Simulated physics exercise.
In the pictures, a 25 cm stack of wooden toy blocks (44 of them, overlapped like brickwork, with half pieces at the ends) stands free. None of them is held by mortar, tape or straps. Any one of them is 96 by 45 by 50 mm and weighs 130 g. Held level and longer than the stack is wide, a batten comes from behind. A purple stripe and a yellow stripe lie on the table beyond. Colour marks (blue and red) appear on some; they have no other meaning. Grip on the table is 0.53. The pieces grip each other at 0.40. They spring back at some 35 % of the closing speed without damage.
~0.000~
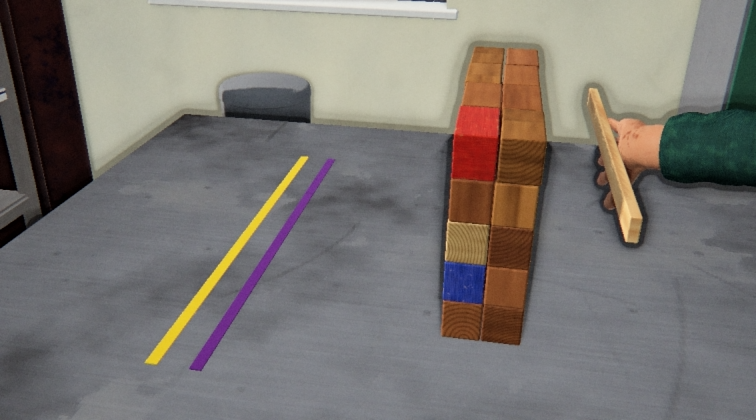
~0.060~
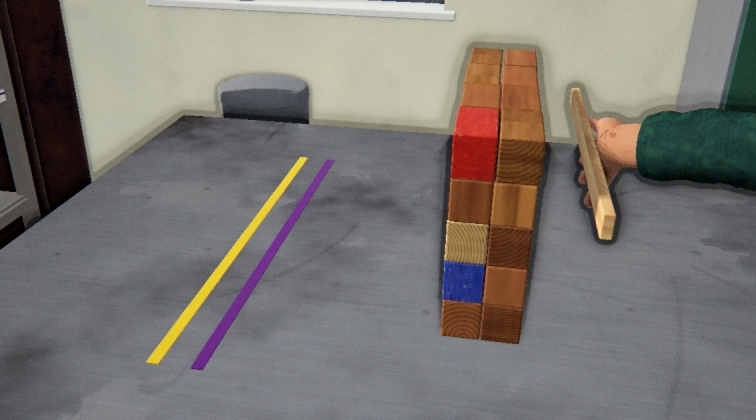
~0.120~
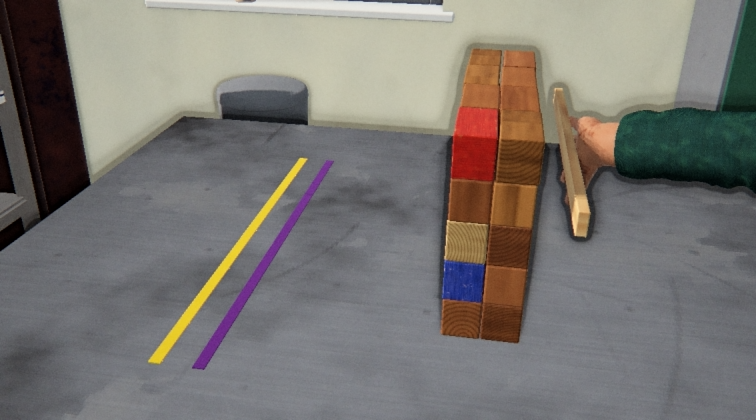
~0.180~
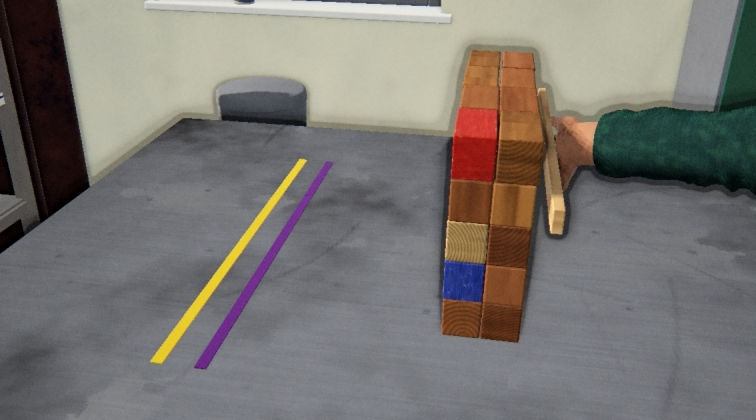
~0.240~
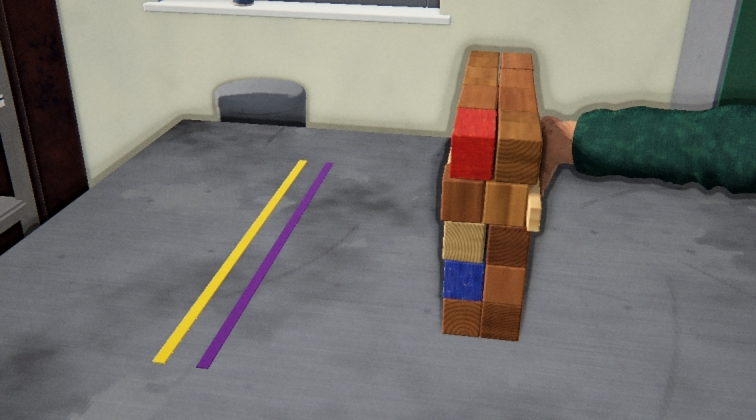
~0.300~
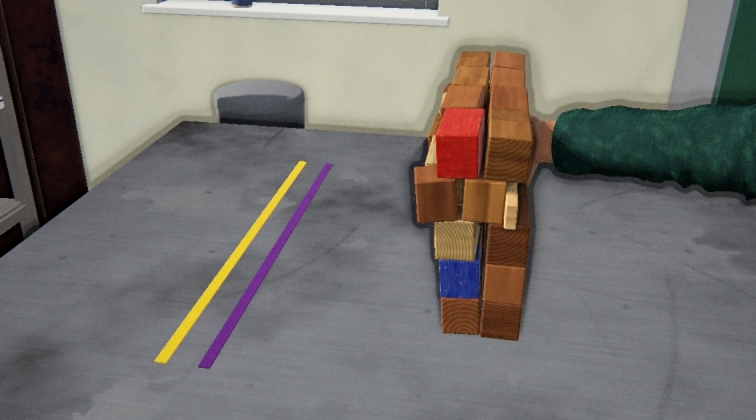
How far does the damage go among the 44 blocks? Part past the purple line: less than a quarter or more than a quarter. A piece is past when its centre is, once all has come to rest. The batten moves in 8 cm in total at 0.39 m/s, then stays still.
It comes to under a quarter.
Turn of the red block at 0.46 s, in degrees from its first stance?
Angle at that time, about 25 degrees.
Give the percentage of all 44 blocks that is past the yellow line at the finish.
Result: Around 10 per cent.
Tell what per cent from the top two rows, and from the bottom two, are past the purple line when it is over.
I'd put the top at 30 per cent and the bottom at 0 per cent.
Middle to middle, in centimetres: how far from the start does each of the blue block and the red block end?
For blue it's roughly 2 cm, and for red it's roughly 46 cm.
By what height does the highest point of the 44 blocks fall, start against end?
Lower by close to 6 cm.
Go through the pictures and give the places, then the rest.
In the first frame (we follow the side turned to the camera; the camera moves round a little), batten (635, 231) 9 cm from the stack; purple line, near end, (224, 324); yellow line, near end, (183, 319); red block (474, 159); blue block (464, 284); no piece has moved.
In the second frame, batten (607, 228) 6 cm from the stack; red block (473, 159).
In the third frame, batten (583, 225) 39 mm from the stack; red block (473, 159).
In the fourth frame, batten (559, 222) 16 mm from the stack; red block (474, 159).
In the fifth frame, batten (534, 220) 8 mm in; red block (471, 158); 10 stirred so far.
In the sixth frame, batten (511, 218) 31 mm in; purple line, near end, (230, 324); yellow line, near end, (190, 319); red block (457, 157) tipped 4°; blue block (459, 280) tipped 4°; 31 stirred so far.
Around 0.46 s, none of the 44 blocks past the purple line, 29 disturbed; red block tipped 27°; blue block displaced 16 mm.
Around 0.66 s, none of the 44 blocks past the purple line, 29 disturbed; red block tipped 15°, 14 cm lower; blue block displaced 15 mm.
Finally (2.0 s), 6 of the 44 blocks past the purple line; red block on its side; blue block displaced 15 mm. That is 14 per cent. Seen by the last camera, middles, red block near (136, 281), blue block near (452, 270).
